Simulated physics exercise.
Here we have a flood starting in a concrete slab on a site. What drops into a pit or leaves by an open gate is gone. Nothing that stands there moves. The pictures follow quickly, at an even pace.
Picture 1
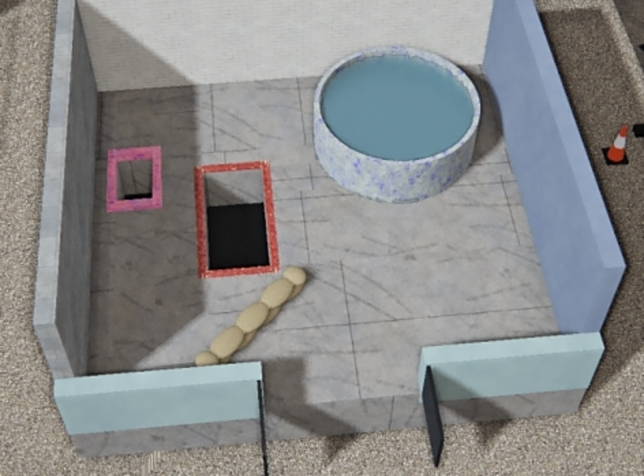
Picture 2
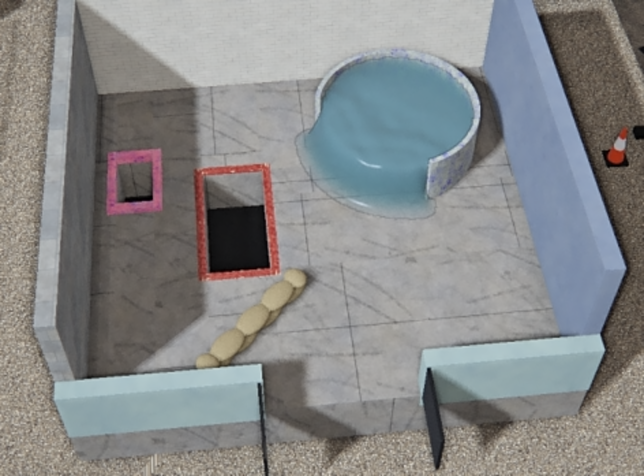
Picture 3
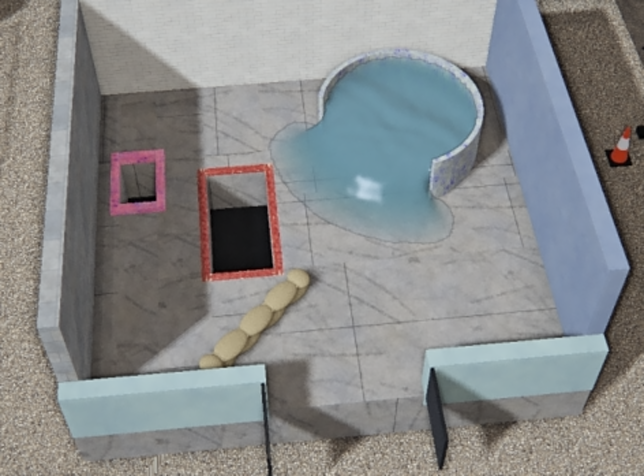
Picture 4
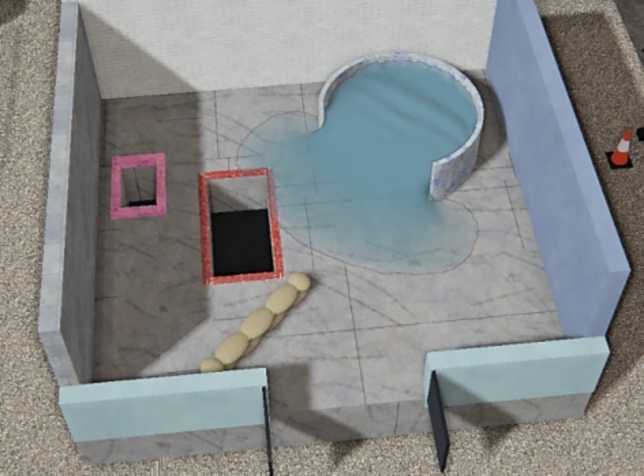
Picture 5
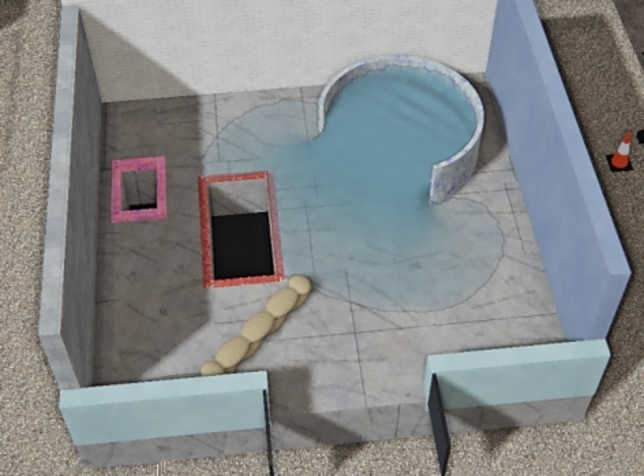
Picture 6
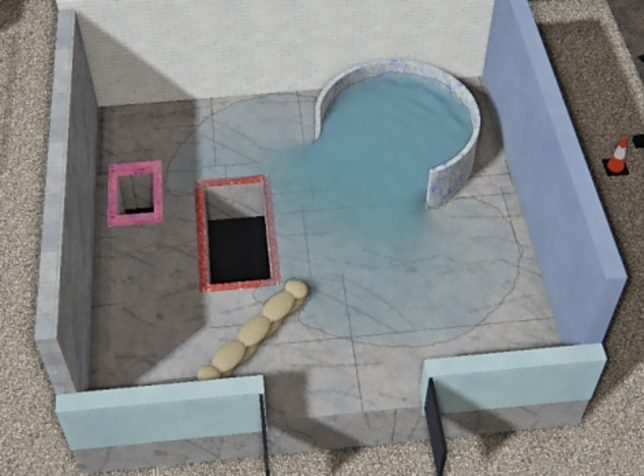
A round pool of blue water stood whole on a walled slab, then its front side opened and water poured out, spreading across the floor toward the front and left in a widening, thinning sheet.
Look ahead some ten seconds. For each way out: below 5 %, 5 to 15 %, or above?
One by one: The gate takes more than 15 %; the red pit takes more than 15 %; the pink pit takes less than 5 %.
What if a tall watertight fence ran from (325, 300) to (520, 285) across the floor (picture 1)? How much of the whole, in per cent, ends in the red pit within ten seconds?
In per cent: Red 60.
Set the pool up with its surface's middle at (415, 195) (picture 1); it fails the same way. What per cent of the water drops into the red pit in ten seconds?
Roughly, in per cent: Red 25.
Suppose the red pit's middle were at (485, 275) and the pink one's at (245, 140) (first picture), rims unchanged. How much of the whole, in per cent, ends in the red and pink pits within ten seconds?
Per cent: Red 12, pink 6.
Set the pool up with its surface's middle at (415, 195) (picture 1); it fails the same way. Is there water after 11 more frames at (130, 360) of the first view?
Verdict: Awash.
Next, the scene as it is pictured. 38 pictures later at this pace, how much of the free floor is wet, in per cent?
Some 90 per cent.
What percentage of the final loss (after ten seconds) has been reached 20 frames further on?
About 65 per cent.
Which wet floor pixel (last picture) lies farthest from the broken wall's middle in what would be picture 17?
At about (89, 422).
A moment on, water covers 60 % of the floor; the gate 2 %, the red pit 13 %, the pink pit 0 %.
Next, water covers 65 % of the floor; the gate 8 %, the red pit 25 %, the pink pit 1 %.
Then, water covers 70 % of the floor; the gate 16 %, the red pit 35 %, the pink pit 1 %.
Later, water covers 90 % of the floor; the gate 22 %, the red pit 42 %, the pink pit 1 %.
In the end, water covers 80 % of the floor; the gate 26 %, the red pit 50 %, the pink pit 1 %.
